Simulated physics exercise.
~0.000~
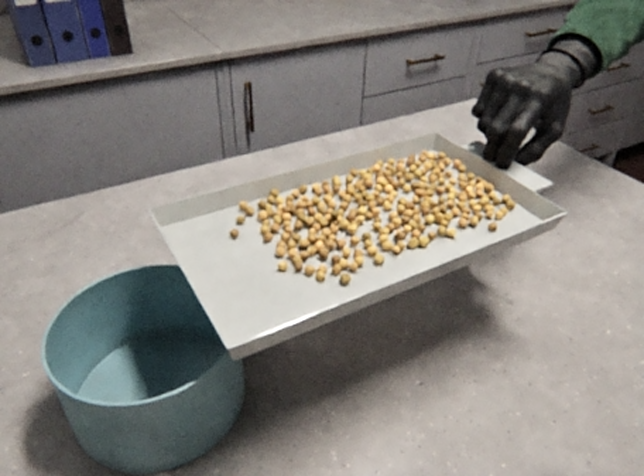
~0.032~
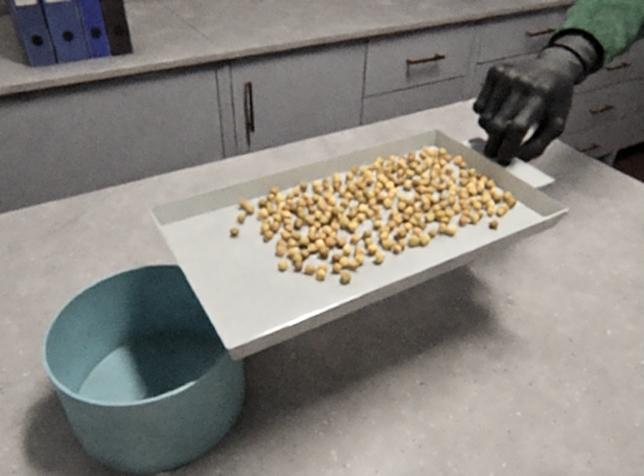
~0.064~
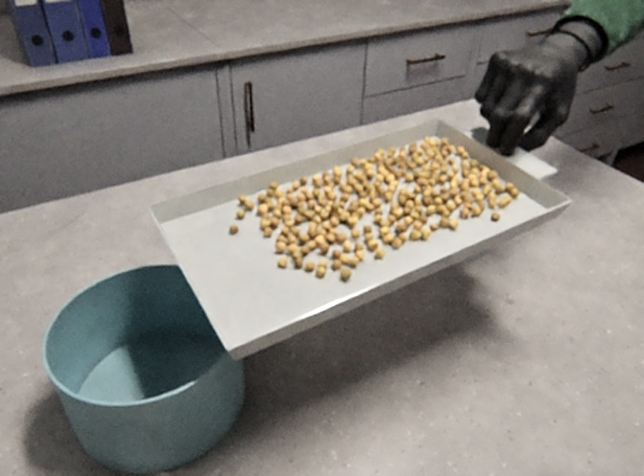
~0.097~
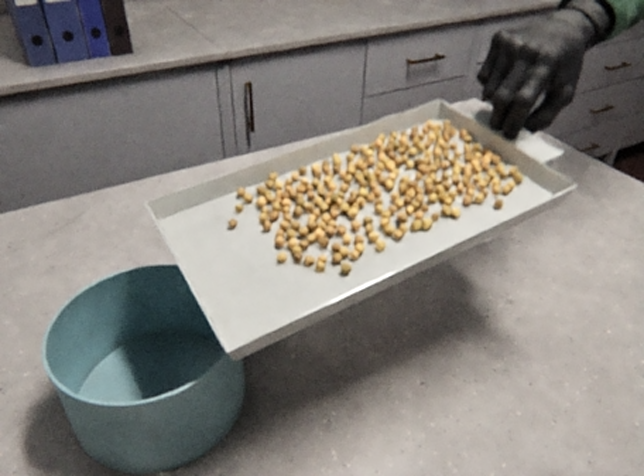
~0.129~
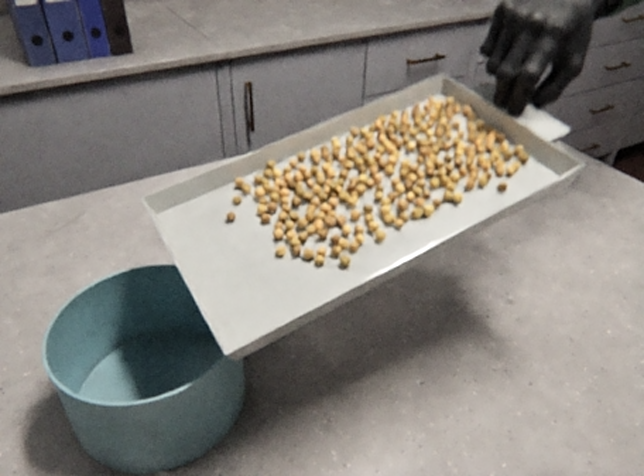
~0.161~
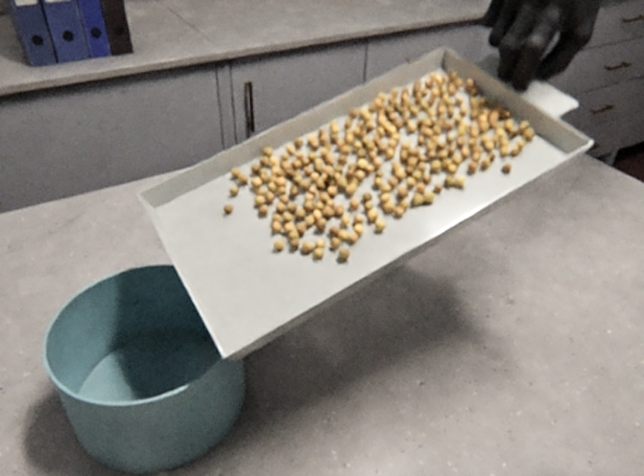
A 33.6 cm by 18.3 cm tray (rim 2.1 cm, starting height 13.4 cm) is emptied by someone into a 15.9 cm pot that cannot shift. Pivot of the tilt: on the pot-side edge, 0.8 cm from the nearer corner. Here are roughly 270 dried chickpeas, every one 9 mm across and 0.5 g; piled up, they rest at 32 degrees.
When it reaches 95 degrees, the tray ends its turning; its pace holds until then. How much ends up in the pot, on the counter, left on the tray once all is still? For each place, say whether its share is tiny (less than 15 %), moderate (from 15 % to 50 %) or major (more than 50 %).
Shares - pot: Tiny, counter: Major, left on the tray: Tiny.
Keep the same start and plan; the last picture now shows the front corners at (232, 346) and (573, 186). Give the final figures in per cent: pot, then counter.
That works out as pot 0 and counter 100.
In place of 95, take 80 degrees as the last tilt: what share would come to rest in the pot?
Around 0 per cent, then.
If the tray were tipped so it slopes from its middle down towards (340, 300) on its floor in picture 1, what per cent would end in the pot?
Roughly 0 % of the pieces.
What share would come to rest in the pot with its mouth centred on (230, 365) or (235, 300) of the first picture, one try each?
Roughly 35 and 0 percent.
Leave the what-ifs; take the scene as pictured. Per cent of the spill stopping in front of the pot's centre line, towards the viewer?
Estimate: Close to 100 per cent of the pieces.
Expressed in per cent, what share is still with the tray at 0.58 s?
Value: About 95%.
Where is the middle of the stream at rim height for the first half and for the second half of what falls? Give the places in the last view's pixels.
I'd mark about (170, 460) for the first half, then (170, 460) for the second.
After 0.41 s, tilt 55 degrees; the tray holds 100 %, the pot 0 %.
Then, at 0.58 s, tilt 82 degrees; the tray holds 95 %, the pot 0 %.
After 0.87 s, tilt 95 degrees; the tray holds 0 %, the pot 0 %.
At rest (1.6 s), pot 0 %, counter 100 %, tray 0 %.
